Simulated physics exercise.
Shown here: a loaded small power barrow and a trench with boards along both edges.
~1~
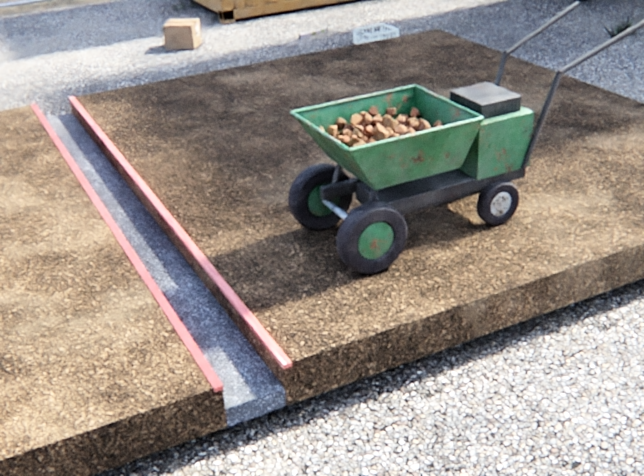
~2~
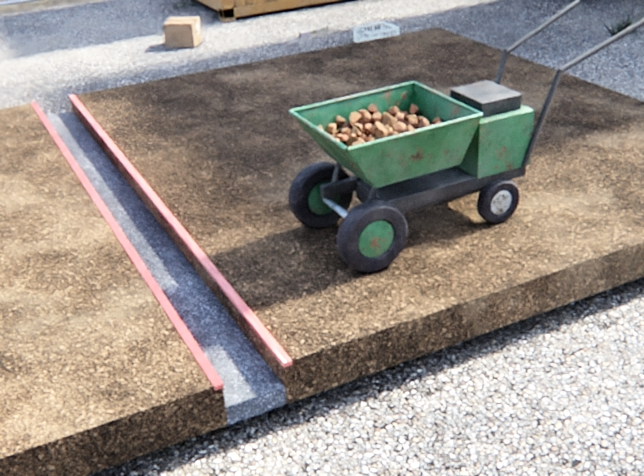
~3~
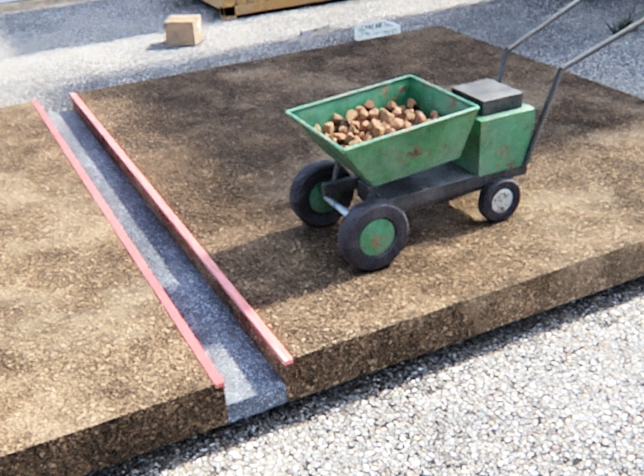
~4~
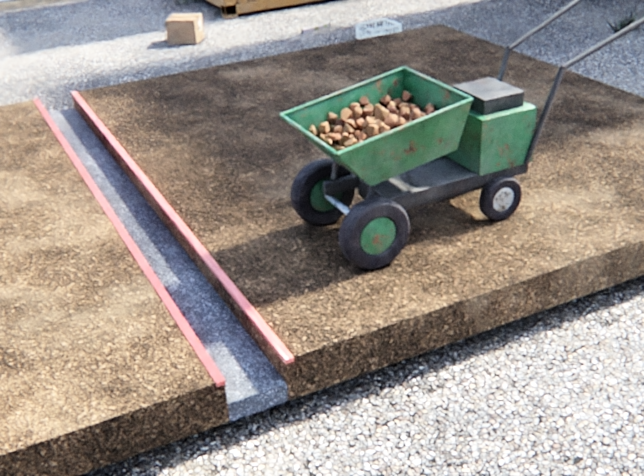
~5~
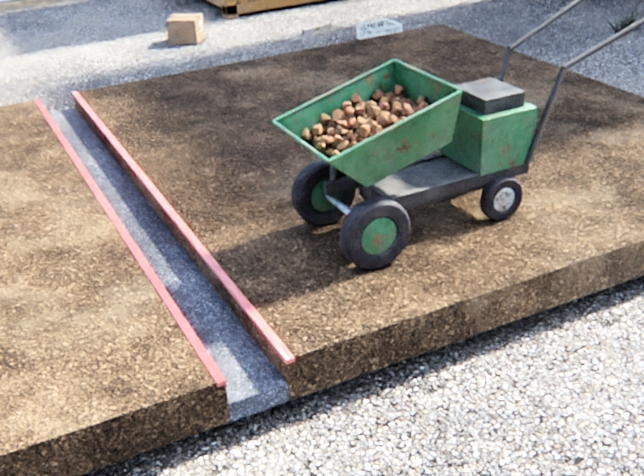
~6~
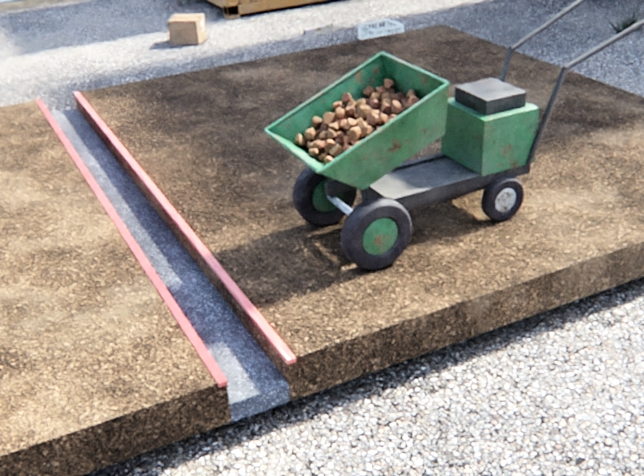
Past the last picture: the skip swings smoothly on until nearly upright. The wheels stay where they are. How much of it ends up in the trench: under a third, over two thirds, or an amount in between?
In between.
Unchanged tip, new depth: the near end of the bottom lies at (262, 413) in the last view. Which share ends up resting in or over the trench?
About 60 %.
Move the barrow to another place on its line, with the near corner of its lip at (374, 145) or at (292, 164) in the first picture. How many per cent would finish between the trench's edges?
Estimates, in order: 30 % then 80 %.
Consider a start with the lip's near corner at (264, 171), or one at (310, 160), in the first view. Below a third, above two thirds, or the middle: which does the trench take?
Well, for the first stop the answer is under a third, and for the second it is over two thirds.
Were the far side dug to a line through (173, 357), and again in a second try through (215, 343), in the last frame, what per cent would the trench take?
60 and 50 percent.
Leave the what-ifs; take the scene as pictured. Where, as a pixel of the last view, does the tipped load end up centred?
About (216, 287).
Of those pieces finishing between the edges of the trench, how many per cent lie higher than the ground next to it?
5 %, roughly.
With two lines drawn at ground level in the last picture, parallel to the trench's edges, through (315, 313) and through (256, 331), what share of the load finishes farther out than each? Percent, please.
Around 90 in a hundred for the first, 50 in a hundred for the second.
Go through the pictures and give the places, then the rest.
The first frame shows lip of the skip at (349, 151), level; top of the load at (383, 133), clay clods; first edge of the trench at (262, 332); far edge at (196, 353), the trench under half as wide as the skip, and about half as deep as wide.
The second frame shows lip of the skip at (347, 150), tipped barely; top of the load at (382, 130).
The third frame shows lip of the skip at (343, 151), tipped barely; top of the load at (398, 125).
The fourth frame shows lip of the skip at (337, 155), tipped a little; top of the load at (406, 116).
The fifth frame shows lip of the skip at (328, 162), tipped clearly; top of the load at (398, 112).
The sixth frame shows lip of the skip at (319, 172), tipped clearly; top of the load at (396, 109); first edge of the trench at (266, 327); far edge at (200, 348).
Soon after the last picture, skip tipped steeply; all in the skip.
A little later, skip tipped right over; about two thirds in the skip; about a quarter short of the trench; a small part in or heaped over the trench; a stray few falling.
Later still, skip tipped right over; a small part in the skip; about a third short of the trench; about half in or heaped over the trench; a stray few beyond it.
At rest, skip tipped right over; a small part in the skip; about a third short of the trench; about half in or heaped over the trench; a stray few beyond it.
